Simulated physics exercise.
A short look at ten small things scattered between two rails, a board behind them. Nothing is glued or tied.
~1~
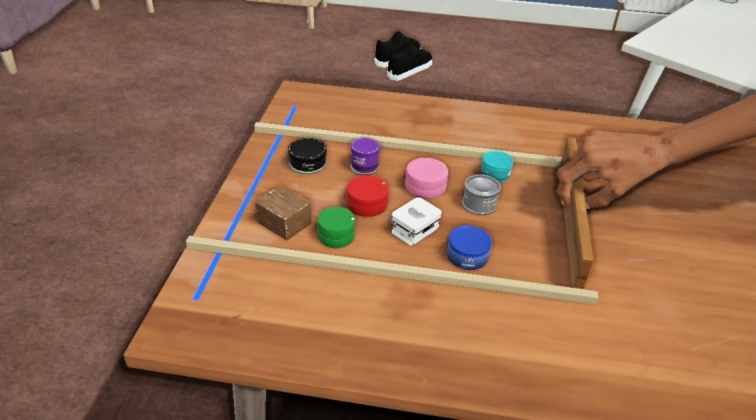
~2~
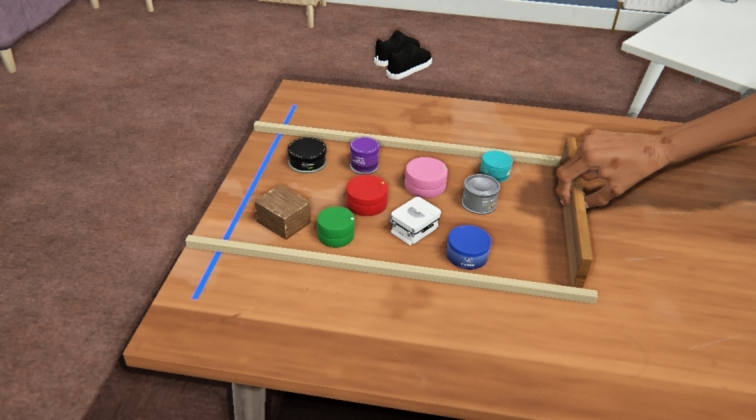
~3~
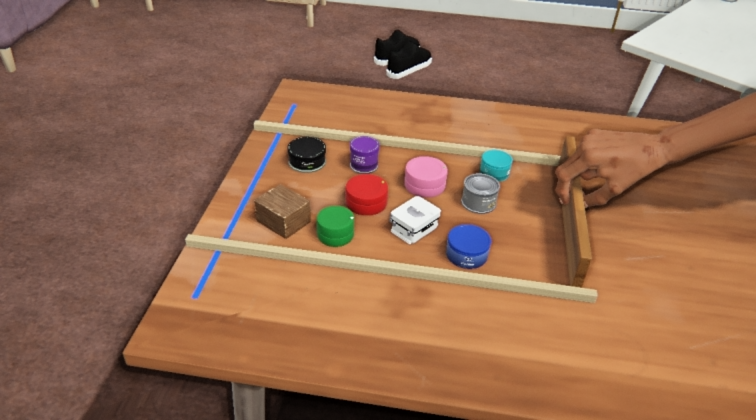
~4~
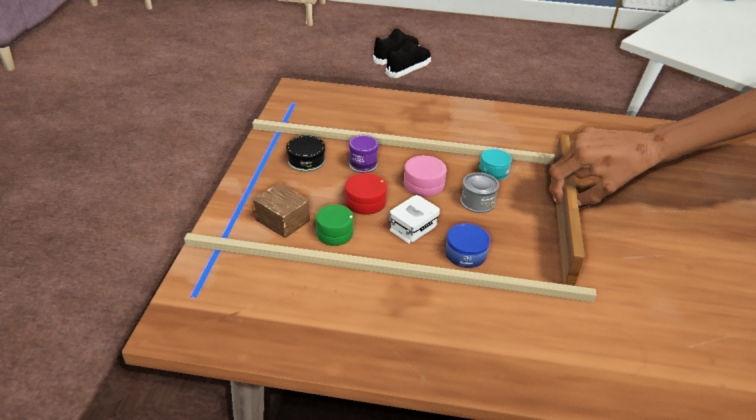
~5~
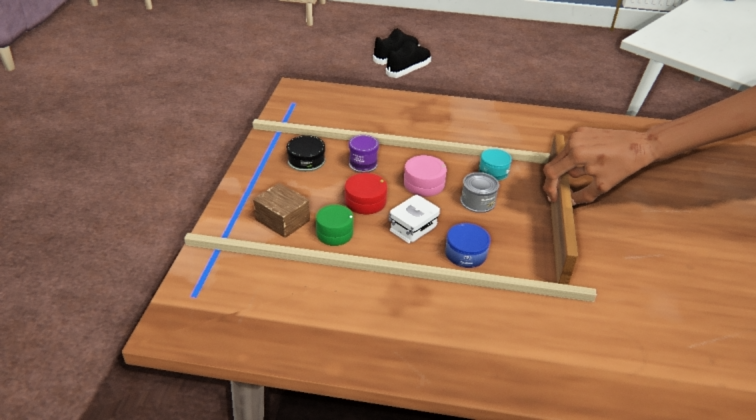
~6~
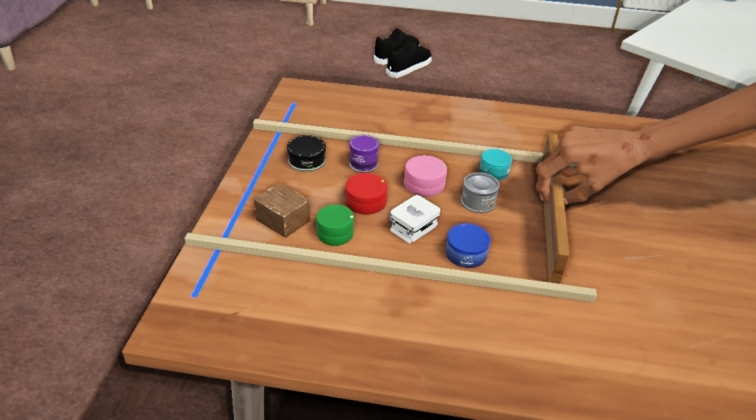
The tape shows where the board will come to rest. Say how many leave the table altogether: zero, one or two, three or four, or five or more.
Here the number that fall off is five or more.
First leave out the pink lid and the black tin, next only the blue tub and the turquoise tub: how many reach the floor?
Fallen: 3, and 4 in the other try.
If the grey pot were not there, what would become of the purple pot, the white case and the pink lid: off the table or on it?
The purple pot is lost, the white case stays on, the pink lid does not fall.
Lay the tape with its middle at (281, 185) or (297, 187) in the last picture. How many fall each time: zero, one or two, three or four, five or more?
The falls would be either one or two; no fall at all.
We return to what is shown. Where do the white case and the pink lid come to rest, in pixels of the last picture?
About (218, 193), and the other about (246, 147).
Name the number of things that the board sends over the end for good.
The count is 5.
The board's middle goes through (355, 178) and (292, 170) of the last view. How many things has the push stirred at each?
The counts are 10 and 10.
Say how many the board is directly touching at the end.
In contact: 5.
Soon after, none off yet; black tin at rest near (307, 153); brown block at rest near (283, 210); green lid at rest near (335, 225).
Then, none off yet; black tin at rest near (305, 153); brown block moved a little near (272, 206); green lid moved about its own width near (305, 220).
Further on, none off yet; black tin moved about its own width near (249, 147); brown block moved well along near (208, 190); green lid moved well along near (226, 211).
At rest, the number that fall off is five or more; fallen, red lid, purple pot, green lid, brown block and black tin.
